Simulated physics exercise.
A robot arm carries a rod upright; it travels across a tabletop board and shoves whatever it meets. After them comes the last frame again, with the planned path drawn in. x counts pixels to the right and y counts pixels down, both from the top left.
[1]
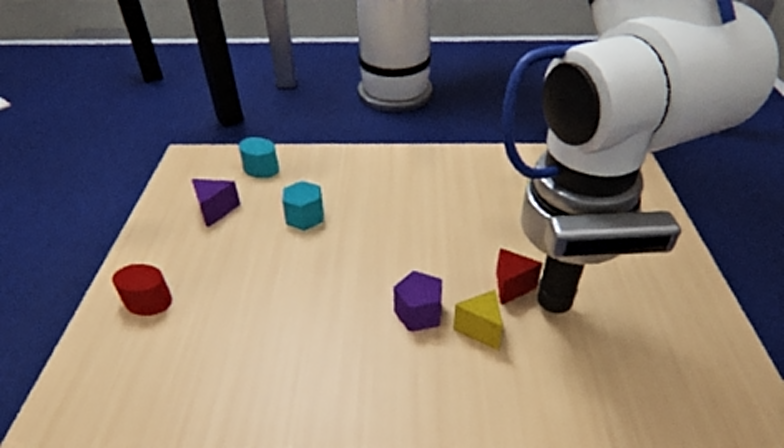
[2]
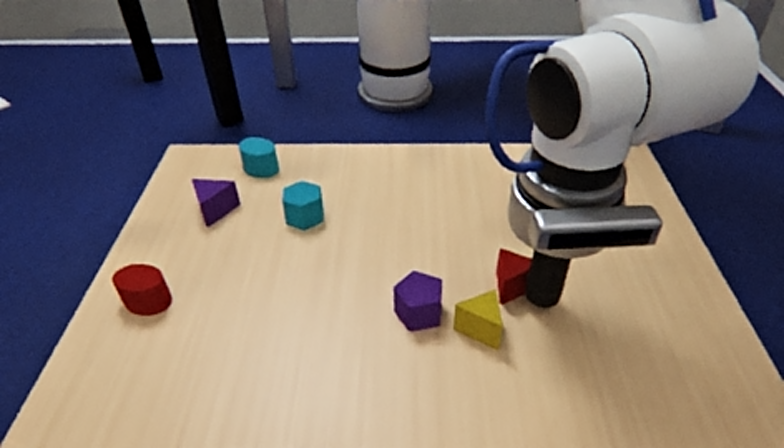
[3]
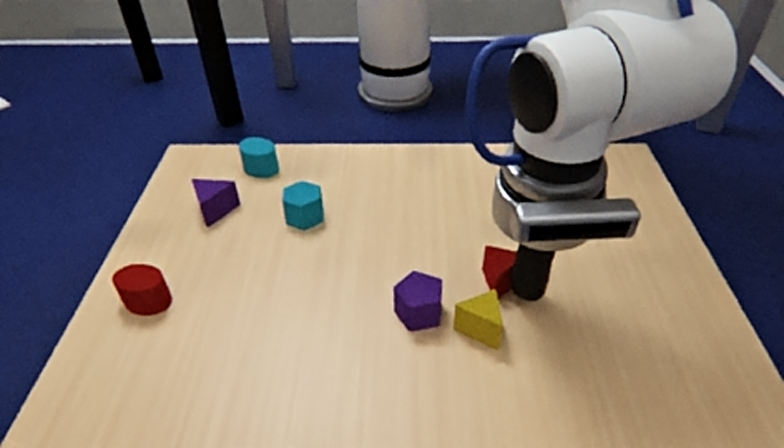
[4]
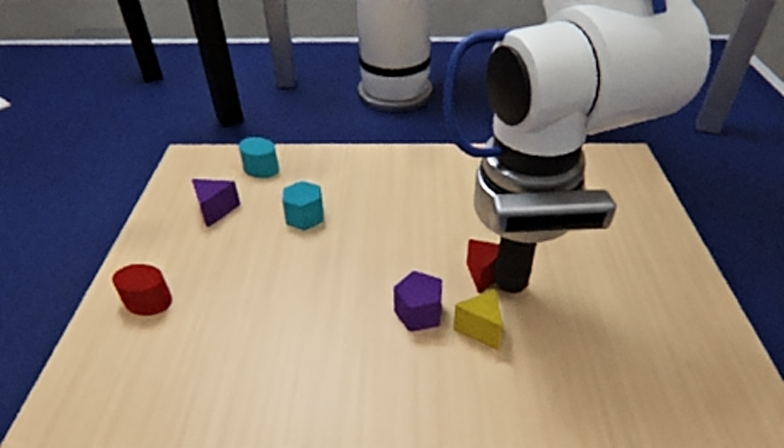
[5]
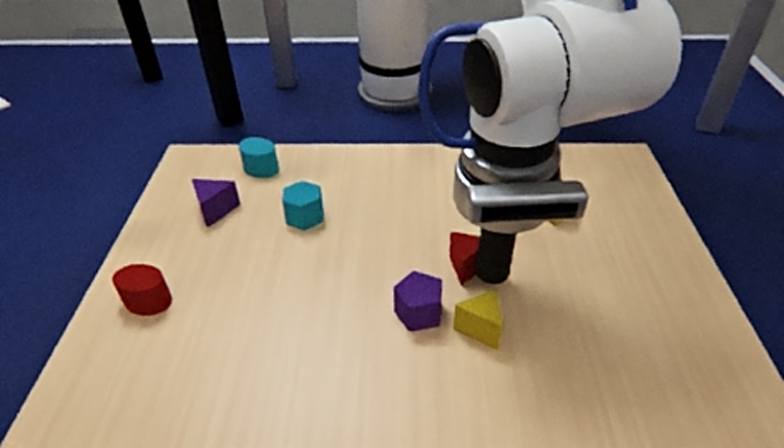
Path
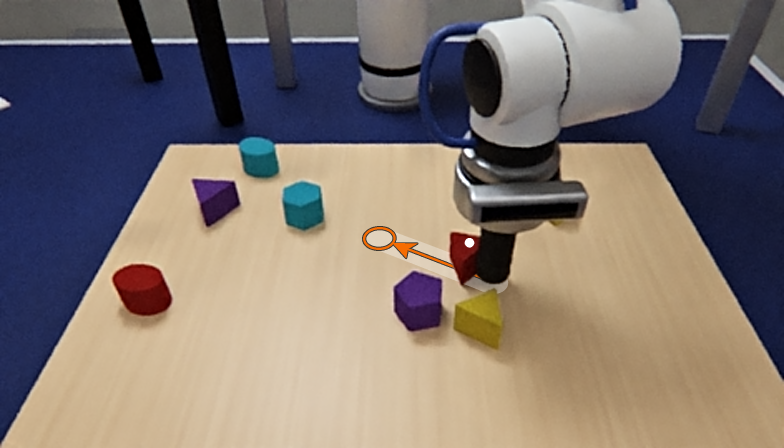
At the start, a robot arm holds a dark rod upright beside a red triangular block, near a yellow triangular block and a purple one on a wooden table. The rod then pushes the red block leftward and slightly back, behind those two, while the other visible blocks stay put.
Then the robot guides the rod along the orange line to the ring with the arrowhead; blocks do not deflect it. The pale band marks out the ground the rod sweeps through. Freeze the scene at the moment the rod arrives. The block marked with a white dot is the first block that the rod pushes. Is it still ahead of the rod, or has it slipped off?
Most likely the block marked with a white dot stays ahead.
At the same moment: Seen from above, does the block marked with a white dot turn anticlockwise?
Final answer: No.
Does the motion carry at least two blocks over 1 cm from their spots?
It seems not.
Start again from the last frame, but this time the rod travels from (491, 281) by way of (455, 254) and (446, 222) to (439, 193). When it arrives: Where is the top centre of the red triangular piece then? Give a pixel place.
If I read the scene right, the answer is (423, 216).
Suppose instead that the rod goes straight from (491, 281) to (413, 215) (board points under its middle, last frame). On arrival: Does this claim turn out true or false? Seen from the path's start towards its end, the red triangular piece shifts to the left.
The statement is true.
Path on the board, straight from (491, 281) to (379, 238); the dot is on the red triangular piece.
What follows on the original path. One third of the way, rod at (452, 258); red triangular piece at (431, 227).
Two thirds of the way, rod at (414, 243); red triangular piece at (396, 212), turned 15° clockwise.
At the end, rod at (379, 230); red triangular piece at (369, 197), turned 30° clockwise; yellow triangular piece in place.
